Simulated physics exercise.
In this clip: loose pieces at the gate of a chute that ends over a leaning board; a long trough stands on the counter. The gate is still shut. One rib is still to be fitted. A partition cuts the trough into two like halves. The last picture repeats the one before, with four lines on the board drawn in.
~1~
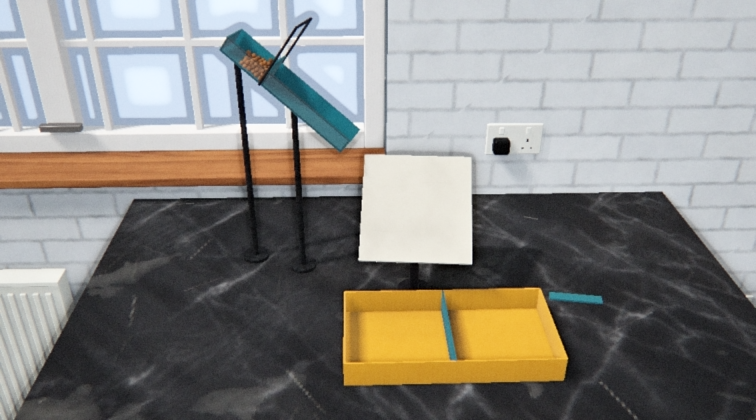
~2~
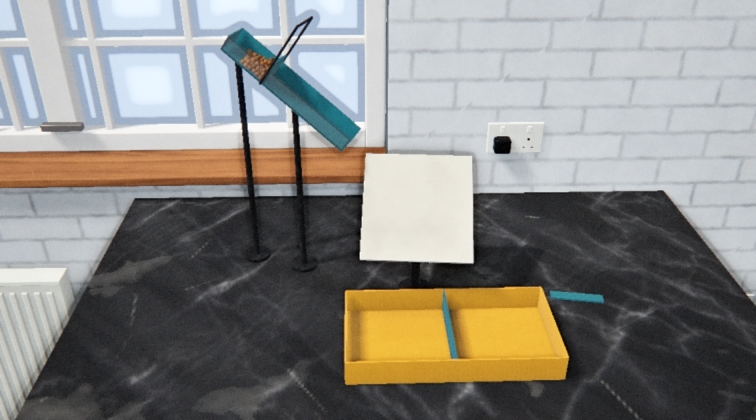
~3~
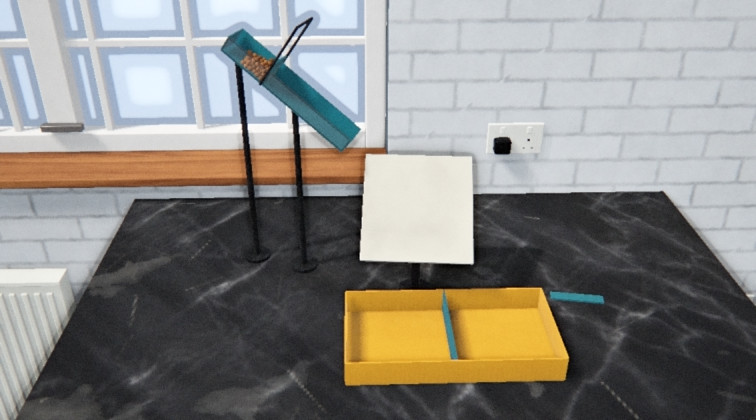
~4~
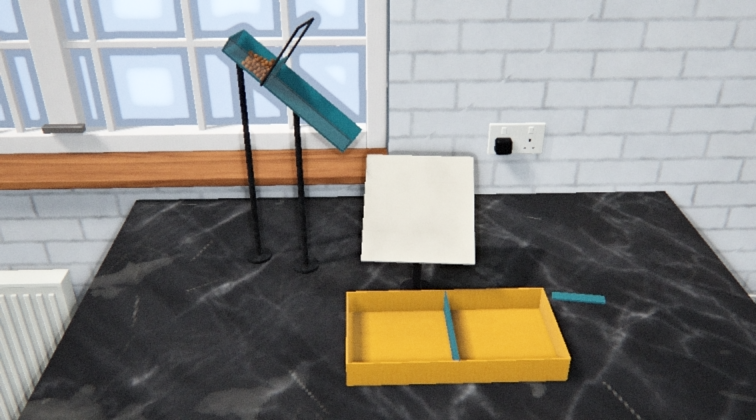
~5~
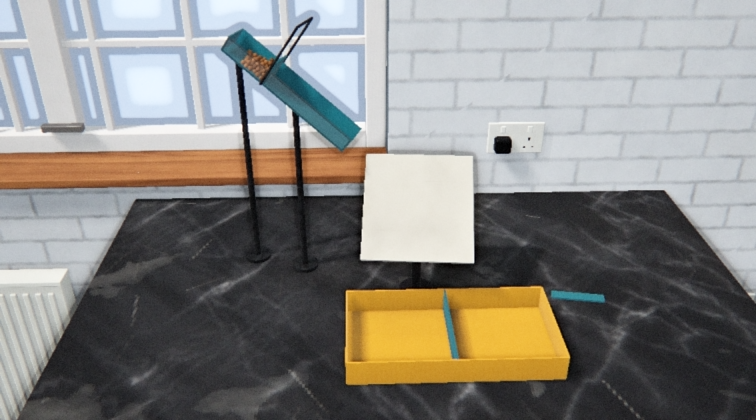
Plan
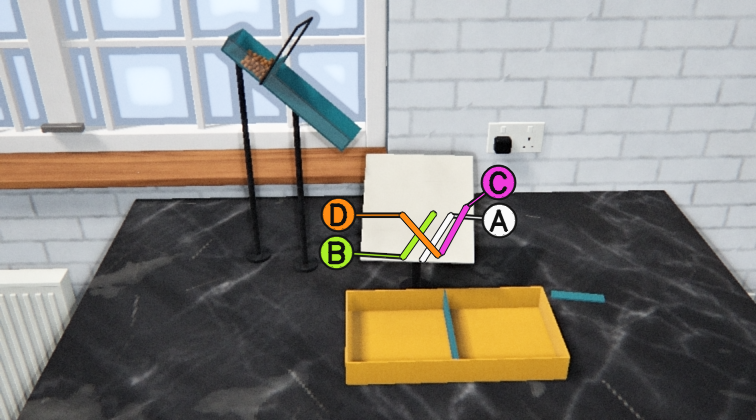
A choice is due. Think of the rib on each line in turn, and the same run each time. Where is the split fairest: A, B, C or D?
Use line D.
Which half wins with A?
More lands on the left.
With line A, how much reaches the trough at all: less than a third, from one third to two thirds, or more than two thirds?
Line A gives more than two thirds.
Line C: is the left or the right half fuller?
More lands on the left.
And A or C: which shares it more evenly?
The answer is C.
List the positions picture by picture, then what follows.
Load behind the gate at (262, 64), cereal balls; lip of the chute at (346, 147), sloping fairly steeply, in the first frame.
Middle of the board at (418, 206), tilted fairly steeply; middle of its low edge at (416, 261); of its high edge at (419, 155), in the second frame.
Front corners of the trough at (345, 363) and (568, 358); front end of its middle wall at (457, 361); gate still shut at (279, 62), in the third frame.
Middle of the load at (264, 65); lip at (348, 147), in the fourth frame.
Middle of the load at (263, 64); lip at (348, 146), in the fifth frame.
On the marked copy, line A from (450, 215) to (422, 259); line B from (433, 214) to (403, 256); line C from (466, 207) to (441, 252); line D from (402, 215) to (437, 255).
If A is chosen, of what is caught, all in the left half, none in the right.
If B is chosen, of what is caught, nearly all in the left half, a small part in the right.
If C is chosen, of what is caught, most in the left half, a small part in the right.
If D is chosen, of what is caught, about a third in the left half, about two thirds in the right.
